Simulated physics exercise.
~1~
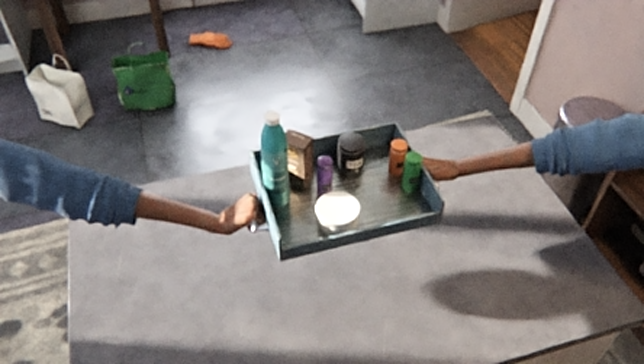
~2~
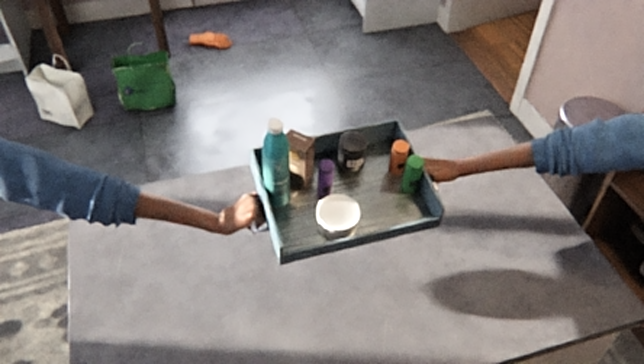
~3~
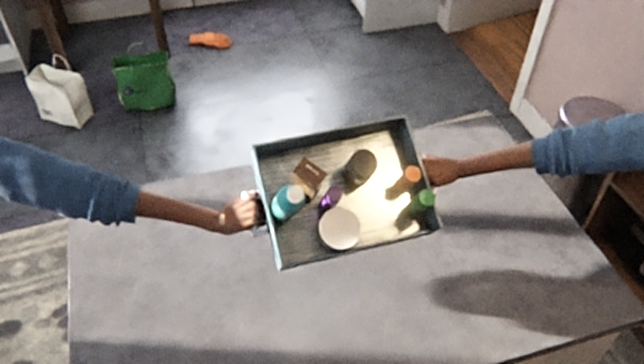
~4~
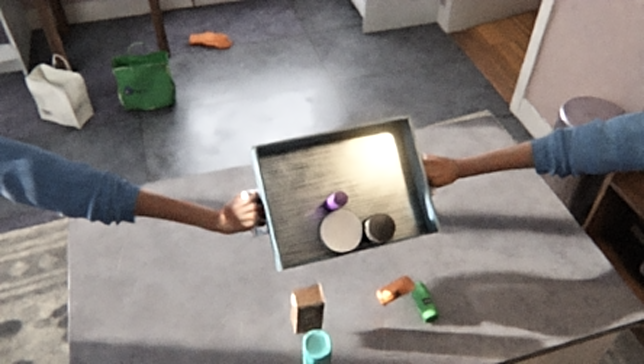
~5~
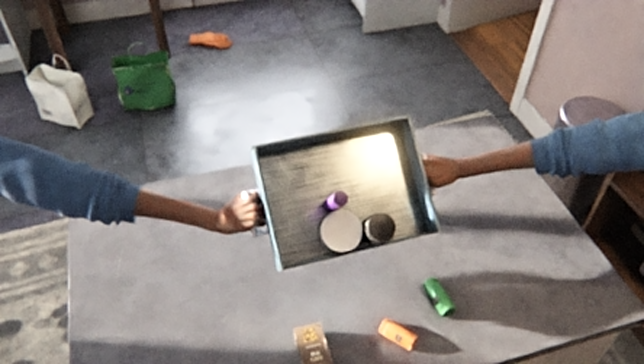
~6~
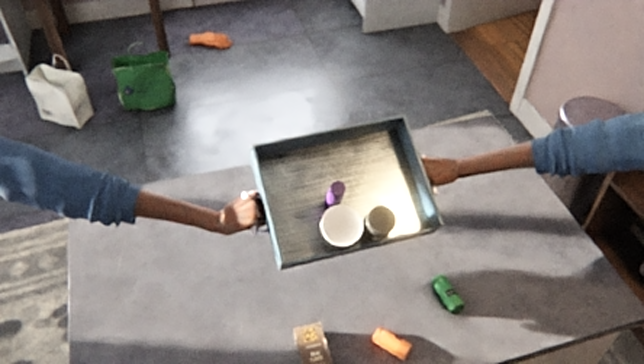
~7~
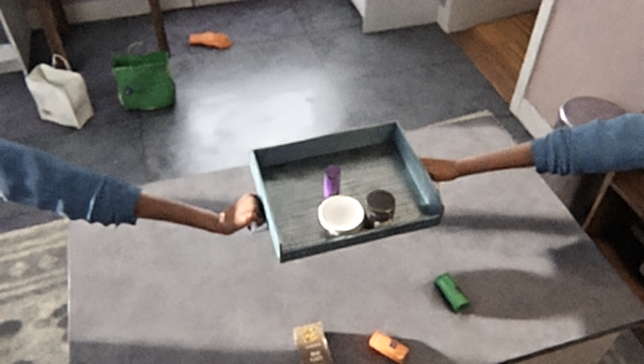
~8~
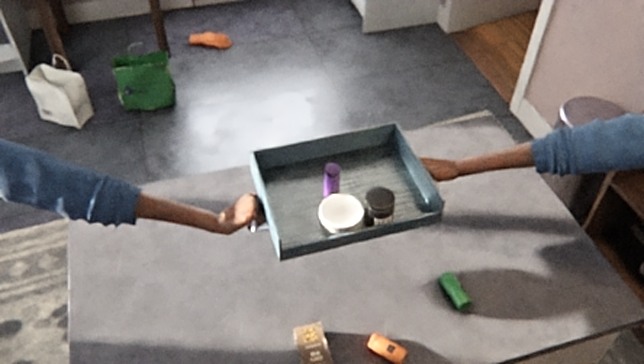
Above a grey table, two hands tipped a crate steeply toward the near side, spilling a turquoise bottle, a brown carton and the orange and green shakers, then levelled it with the white tub, black jar and purple shaker still inside.
